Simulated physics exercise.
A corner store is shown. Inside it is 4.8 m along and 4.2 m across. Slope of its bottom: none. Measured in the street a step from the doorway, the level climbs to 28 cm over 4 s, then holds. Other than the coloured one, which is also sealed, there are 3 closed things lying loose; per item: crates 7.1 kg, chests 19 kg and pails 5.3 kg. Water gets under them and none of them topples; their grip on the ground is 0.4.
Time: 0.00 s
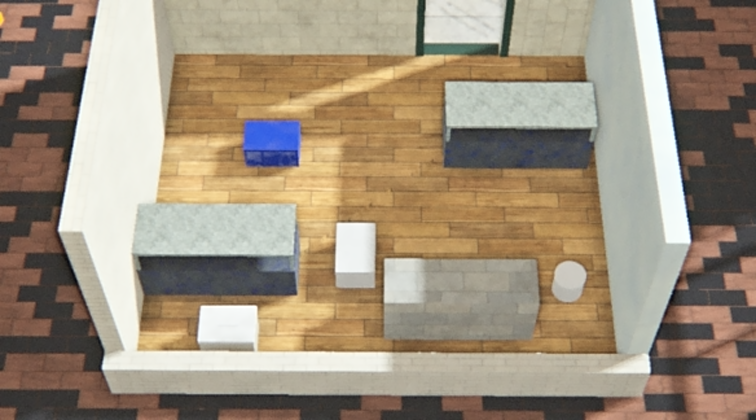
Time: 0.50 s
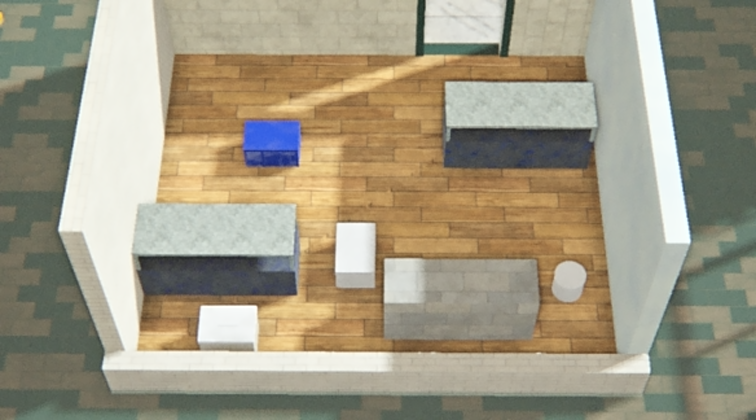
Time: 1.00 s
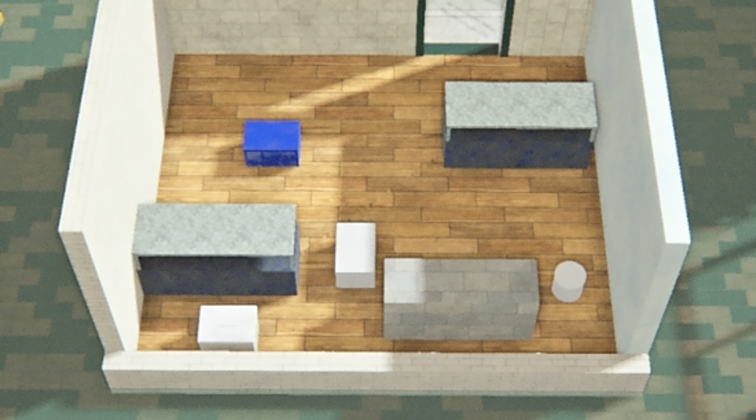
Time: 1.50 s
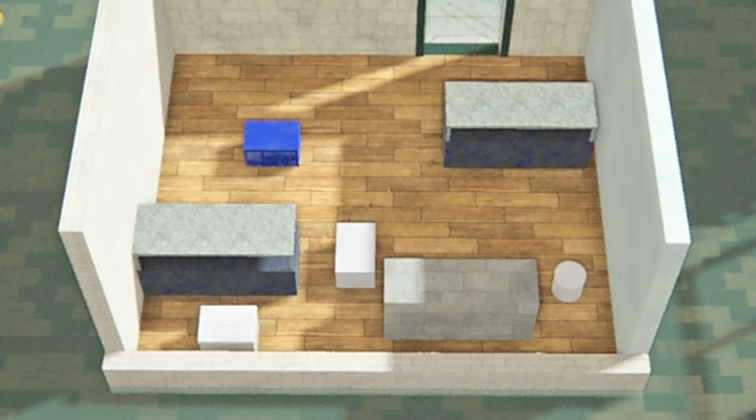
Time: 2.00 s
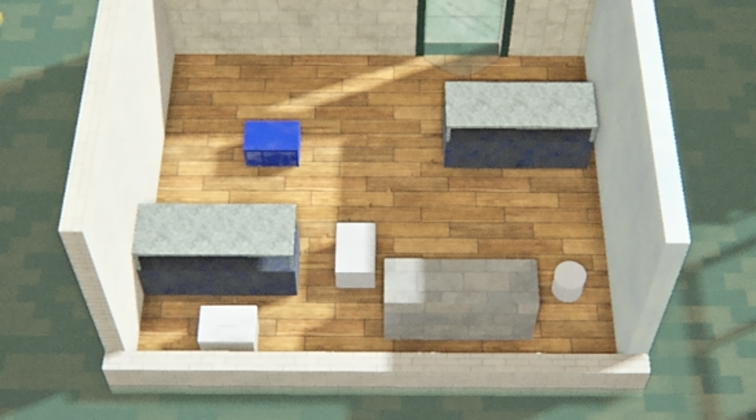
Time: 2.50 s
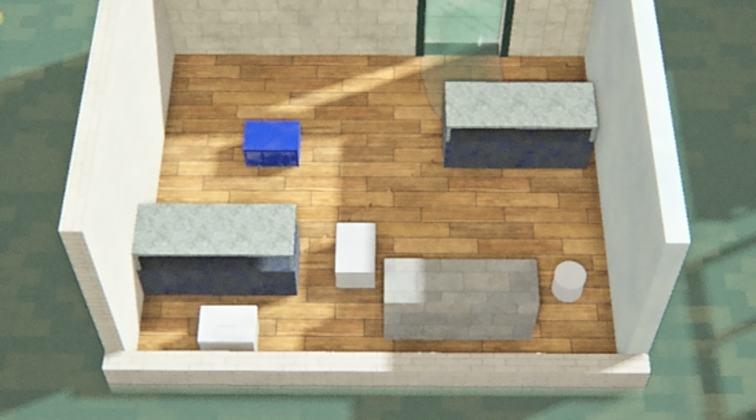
Murky green water spreading over the brick paving around a small store, then creeping in at the doorway, the blue crate staying still.
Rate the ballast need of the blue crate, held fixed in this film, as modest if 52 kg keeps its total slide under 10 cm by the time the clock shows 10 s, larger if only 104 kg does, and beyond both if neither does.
Ballast need: Modest.
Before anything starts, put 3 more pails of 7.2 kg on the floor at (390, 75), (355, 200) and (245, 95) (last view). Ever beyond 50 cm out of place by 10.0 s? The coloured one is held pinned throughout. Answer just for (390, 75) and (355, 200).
In the order given, within the mark and then beyond the mark.
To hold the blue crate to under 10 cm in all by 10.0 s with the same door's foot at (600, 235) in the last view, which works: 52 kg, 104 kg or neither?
The answer is that the lesser mass suffices.
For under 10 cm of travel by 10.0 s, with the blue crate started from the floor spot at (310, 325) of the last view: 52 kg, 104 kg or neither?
Note: Both OK.
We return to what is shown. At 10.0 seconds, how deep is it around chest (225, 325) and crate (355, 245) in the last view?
I'd estimate 5 cm for the first and 8 cm for the second.
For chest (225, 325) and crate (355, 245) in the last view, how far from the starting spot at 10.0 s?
In that order: 5 cm, 100 cm.
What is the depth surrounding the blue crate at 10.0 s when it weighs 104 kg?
10 cm, roughly.
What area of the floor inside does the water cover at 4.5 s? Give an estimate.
About 6.0 m2 is covered.
After 3.5 s the blue crate would be 0 cm from its start with 52 kg and 0 cm from its start with 104 kg; 0 cm of water round it then.
After 4.5 s the blue crate would be 0 cm from its start with 52 kg and 0 cm from its start with 104 kg; 1 cm of water round it then.
After 7.0 s the blue crate would be 0 cm from its start with 52 kg and 0 cm from its start with 104 kg; 5 cm of water round it then.
After 10.0 s the blue crate would be 0 cm from its start with 52 kg and 0 cm from its start with 104 kg; 10 cm of water round it then.
